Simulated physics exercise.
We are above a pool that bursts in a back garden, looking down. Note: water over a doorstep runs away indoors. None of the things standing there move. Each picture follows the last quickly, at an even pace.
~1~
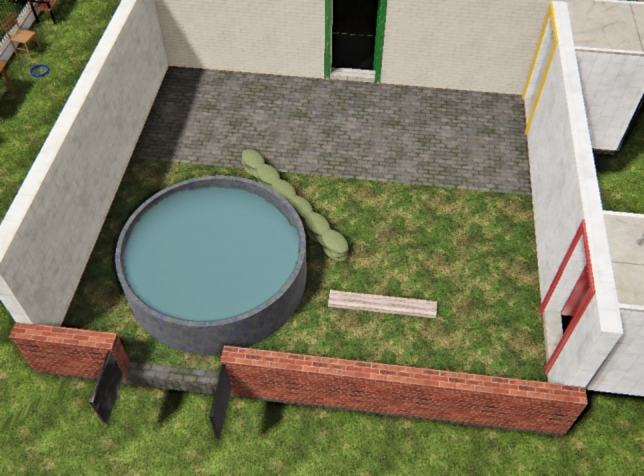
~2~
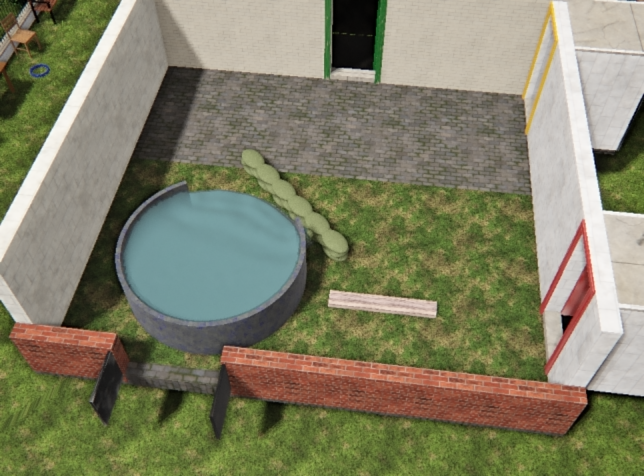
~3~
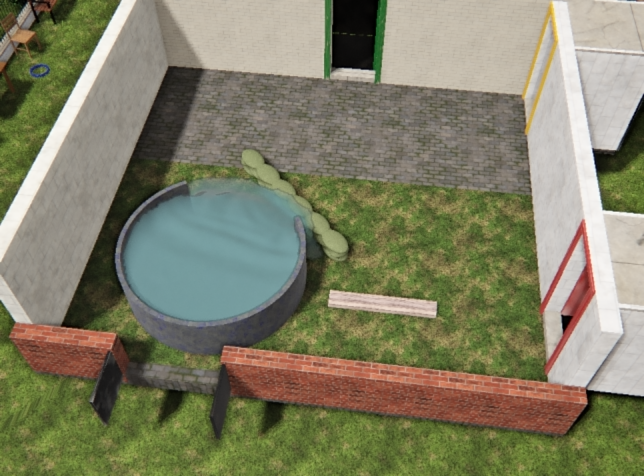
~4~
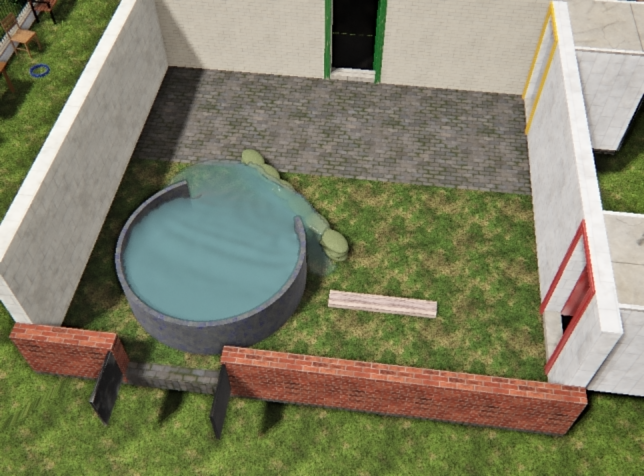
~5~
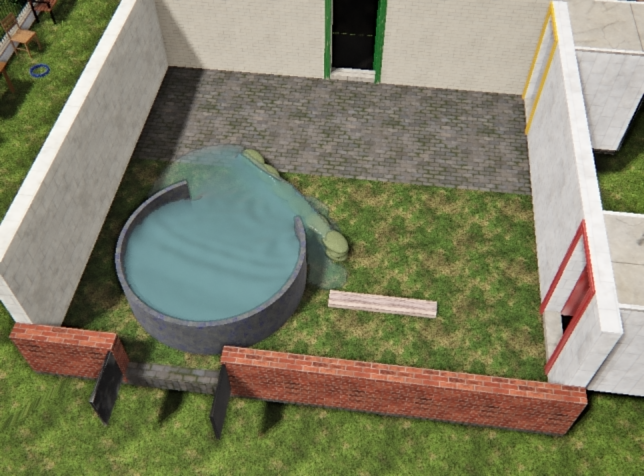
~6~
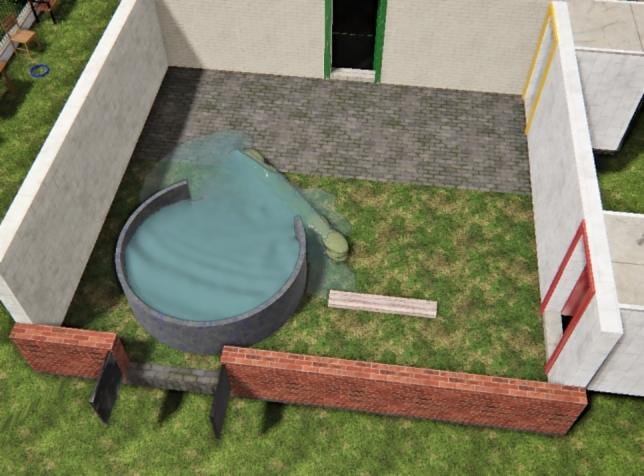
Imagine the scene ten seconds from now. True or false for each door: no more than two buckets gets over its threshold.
The green door - true; the red door - true; the yellow door - false.
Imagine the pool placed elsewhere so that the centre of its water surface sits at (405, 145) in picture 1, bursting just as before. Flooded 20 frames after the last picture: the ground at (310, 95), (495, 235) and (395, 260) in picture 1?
Spot by spot, in the order asked: Swamped, swamped, untouched.
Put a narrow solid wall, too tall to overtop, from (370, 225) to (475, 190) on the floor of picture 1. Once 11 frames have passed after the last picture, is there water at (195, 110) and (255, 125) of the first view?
Result by location - first soaked, second soaked.
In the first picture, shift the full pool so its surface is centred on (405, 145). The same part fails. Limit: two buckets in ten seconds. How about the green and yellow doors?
Observed - green: Limit exceeded; yellow: Limit exceeded.
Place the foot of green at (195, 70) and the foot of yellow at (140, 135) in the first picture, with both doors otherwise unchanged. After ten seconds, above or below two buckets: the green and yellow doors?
So the green door goes beyond the limit; as for the yellow door, it goes beyond the limit.
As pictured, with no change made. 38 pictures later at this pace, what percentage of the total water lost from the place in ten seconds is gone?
15 per cent.
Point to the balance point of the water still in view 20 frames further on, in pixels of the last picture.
Close to pixel (229, 201).
A moment on, water covers 35 % of the floor; the green door not reached, the red door not reached, the yellow door not reached.
Next, water covers 50 % of the floor; the green door not reached, the red door not reached, the yellow door not reached.
Then, water covers 65 % of the floor; the green door wet at the sill, nothing in, the red door not reached, the yellow door not reached.
Later, water covers 90 % of the floor; the green door wet at the sill, nothing in, the red door not reached, the yellow door over two buckets in.
In the end, water covers 95 % of the floor; the green door wet at the sill, nothing in, the red door wet at the sill, nothing in, the yellow door far over two buckets in.
